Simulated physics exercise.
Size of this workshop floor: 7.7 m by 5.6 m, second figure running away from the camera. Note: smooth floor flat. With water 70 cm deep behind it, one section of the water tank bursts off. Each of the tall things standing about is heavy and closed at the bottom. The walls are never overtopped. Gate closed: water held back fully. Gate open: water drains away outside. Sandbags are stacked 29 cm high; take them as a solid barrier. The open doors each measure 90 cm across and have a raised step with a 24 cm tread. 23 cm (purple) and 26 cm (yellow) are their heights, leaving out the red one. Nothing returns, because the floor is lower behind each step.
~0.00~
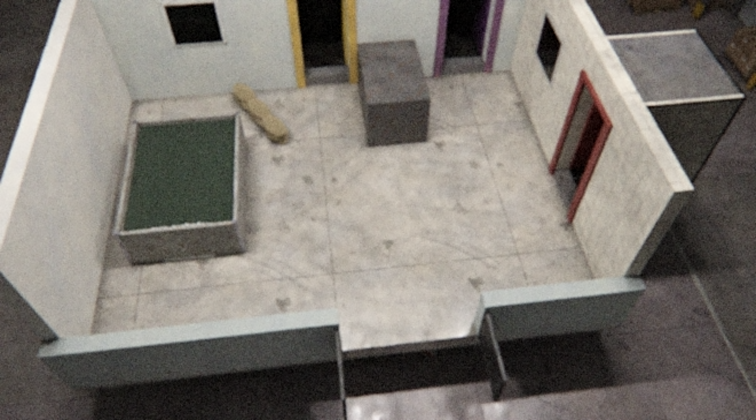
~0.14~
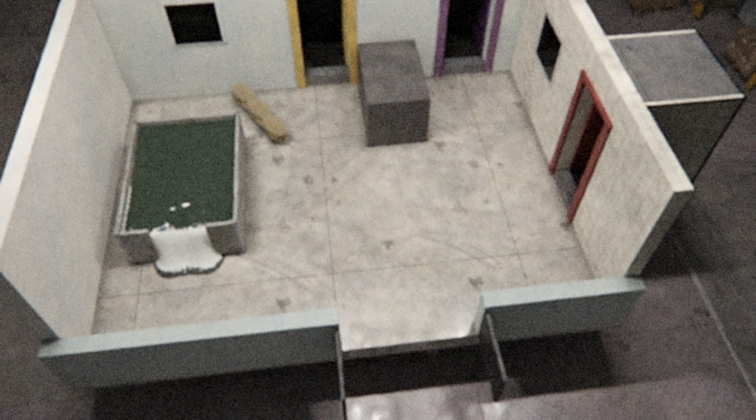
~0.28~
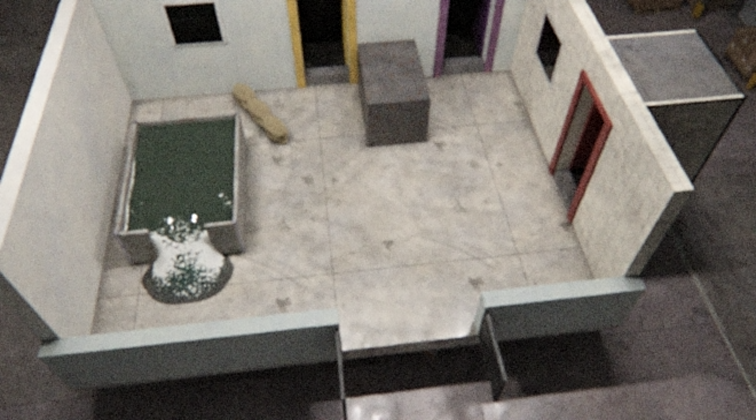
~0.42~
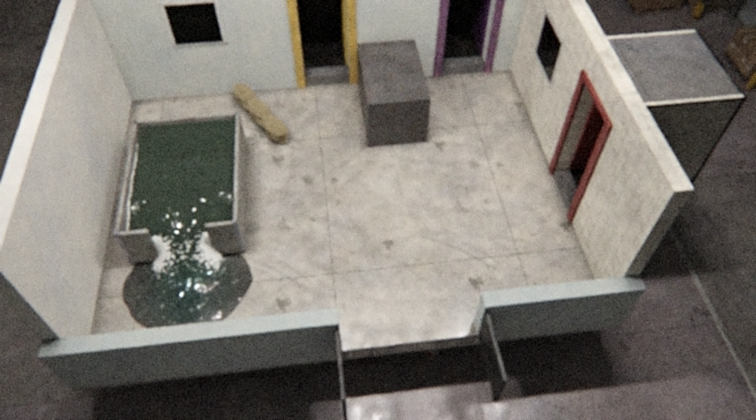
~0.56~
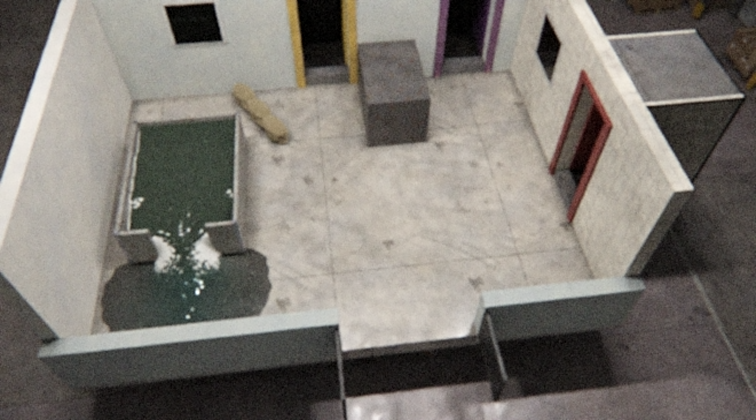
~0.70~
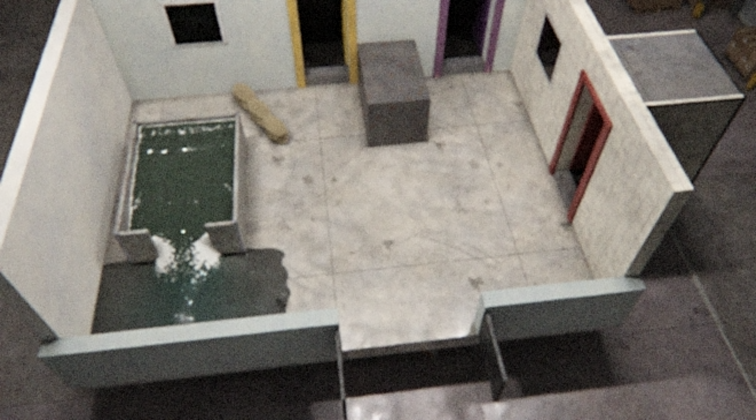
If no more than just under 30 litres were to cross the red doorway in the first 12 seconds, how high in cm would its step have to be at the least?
It would need to be about 6 cm high.
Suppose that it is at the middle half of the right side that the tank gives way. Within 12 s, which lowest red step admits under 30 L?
With that break, close to 13.0 cm.
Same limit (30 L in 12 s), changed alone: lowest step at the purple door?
Purple door - some 6.5 centimetres.
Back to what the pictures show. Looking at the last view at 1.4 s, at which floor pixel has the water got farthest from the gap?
Around (375, 331).
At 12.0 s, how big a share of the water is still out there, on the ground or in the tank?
Around 94 per cent of the water.
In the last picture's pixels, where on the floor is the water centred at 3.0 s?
The water is centred near (209, 241).
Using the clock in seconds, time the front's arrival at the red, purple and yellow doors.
Red 3.6 s, purple 6.5 s, yellow 5.5 s.
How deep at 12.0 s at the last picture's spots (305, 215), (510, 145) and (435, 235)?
I'd read roughly 1, 9 and 3 cm there.
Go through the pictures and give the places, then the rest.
The first picture shows the water tank at (183, 172) is whole and still, 70 cm deep; the red door at (576, 156) is dry.
In the second picture, the gap is at (185, 247), the front 0.3 m out at (167, 274); the back of the water tank holds 70 cm.
In the third picture, water pours out at (185, 247) and has run 0.8 m, to (173, 300); about 11 cm deep outside, 70 cm at the back.
In the fourth picture, the front is at a hidden place, 1.4 m from the gap at (185, 247); 1.9 m2 of floor is wet, 70 cm left at the back.
In the fifth picture, the front is at a hidden place, 1.7 m from the gap at (185, 248); 3.2 m2 of floor is wet, 70 cm left at the back.
In the sixth picture, the gap is at (185, 247), the front 1.9 m out at a hidden place; the back of the water tank holds 64 cm; 5.1 m in a straight line remain to the red door at (576, 156).
After 1.4 s water covers 15 % of the floor, deepest (48 cm) near (86, 364); it has not reached the red door.
After 3.0 s water covers 40 % of the floor, deepest (31 cm) near (112, 361); it has not reached the red door.
After 12.0 s water covers 95 % of the floor, deepest (14 cm) near (132, 107); 7 cm at the red door, 0 litres in over its 18 cm step.
At the red door as built, the water arrived by 3.7 s and peaked near 11 cm at 4.8 s.
Run again over the same 12 s with other heights there, 43 litres in over 5.5 cm, 15 litres over 7.5 cm. The limit of 30 litres is kept from about 6 cm up.
